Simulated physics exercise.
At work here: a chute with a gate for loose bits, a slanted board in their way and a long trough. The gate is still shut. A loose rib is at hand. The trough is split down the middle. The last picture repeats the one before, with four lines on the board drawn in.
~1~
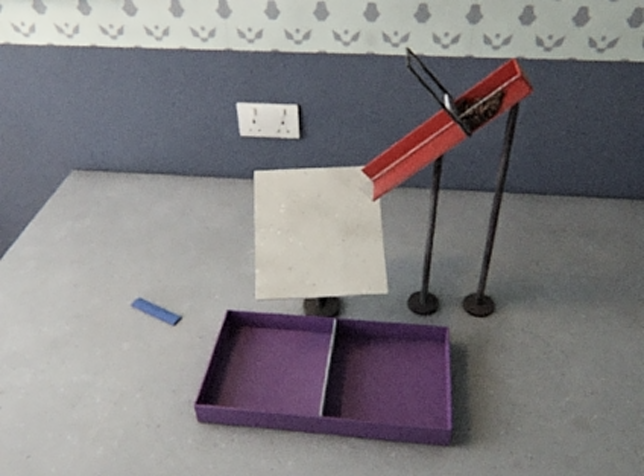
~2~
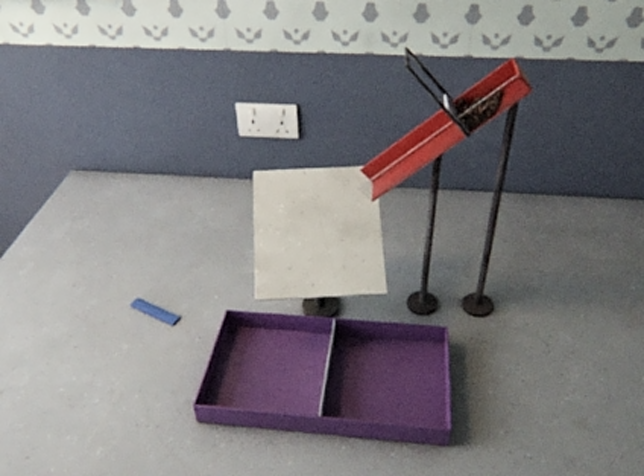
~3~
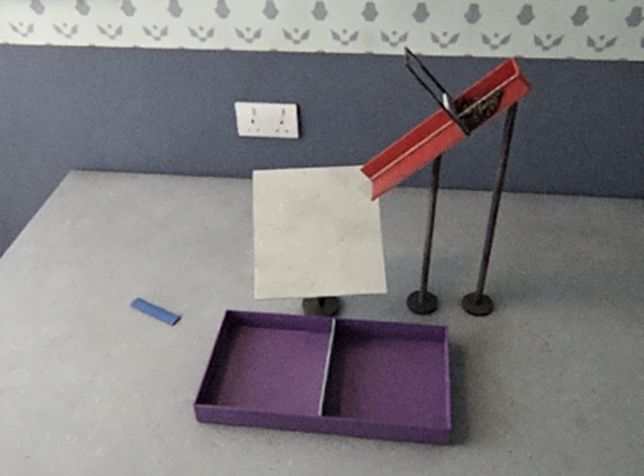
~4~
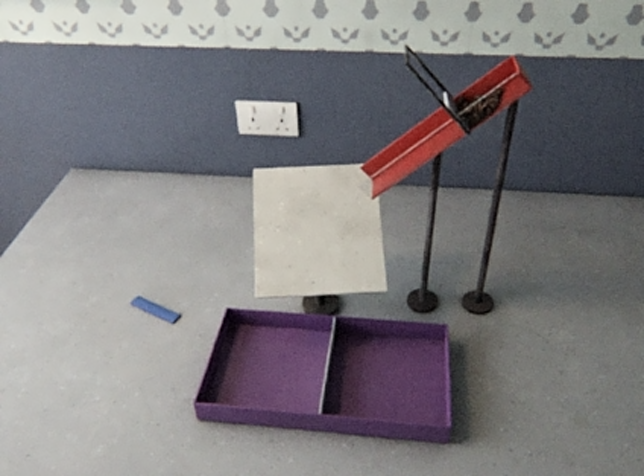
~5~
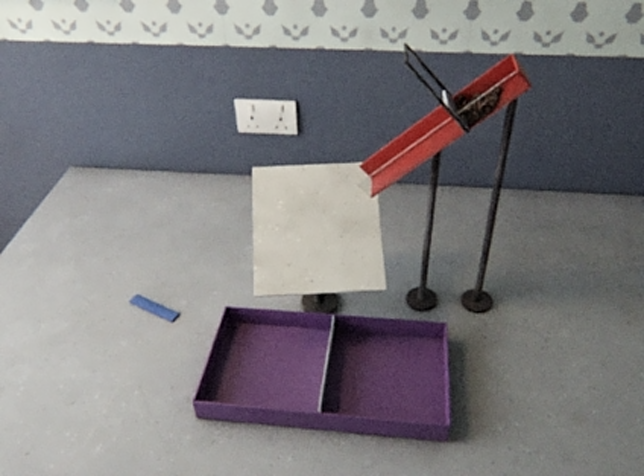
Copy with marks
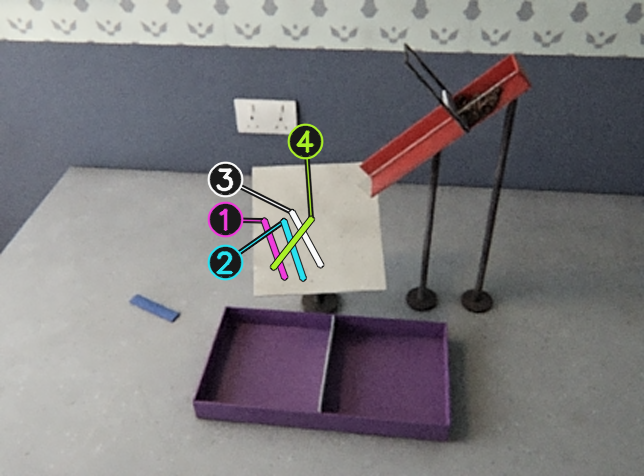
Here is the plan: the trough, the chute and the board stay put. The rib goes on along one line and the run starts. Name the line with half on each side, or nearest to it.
Choose 2.
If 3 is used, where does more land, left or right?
Right.
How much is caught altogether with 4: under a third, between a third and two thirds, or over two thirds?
It is over two thirds.
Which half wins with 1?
More lands on the left.
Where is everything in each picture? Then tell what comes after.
The first picture shows load behind the gate at (477, 109), allspice berries; lip of the chute at (374, 192), sloping fairly steeply.
The second picture shows middle of the board at (318, 230), tilted fairly steeply; middle of its low edge at (321, 296); of its high edge at (315, 168).
The third picture shows front corners of the trough at (194, 405) and (451, 429); front end of its middle wall at (319, 417); gate still shut at (449, 105).
The fourth picture shows middle of the load at (476, 107); lip at (373, 190).
The fifth picture shows middle of the load at (475, 105); lip at (372, 188).
On the marked copy, line 1 from (264, 220) to (284, 277); line 2 from (283, 221) to (303, 278); line 3 from (292, 212) to (320, 264); line 4 from (311, 219) to (273, 267).
With 1, of what is caught, most in the left half, a small part in the right.
With 2, of what is caught, about half in the left half, about half in the right.
With 3, of what is caught, a small part in the left half, nearly all in the right.
With 4, of what is caught, most in the left half, a small part in the right.
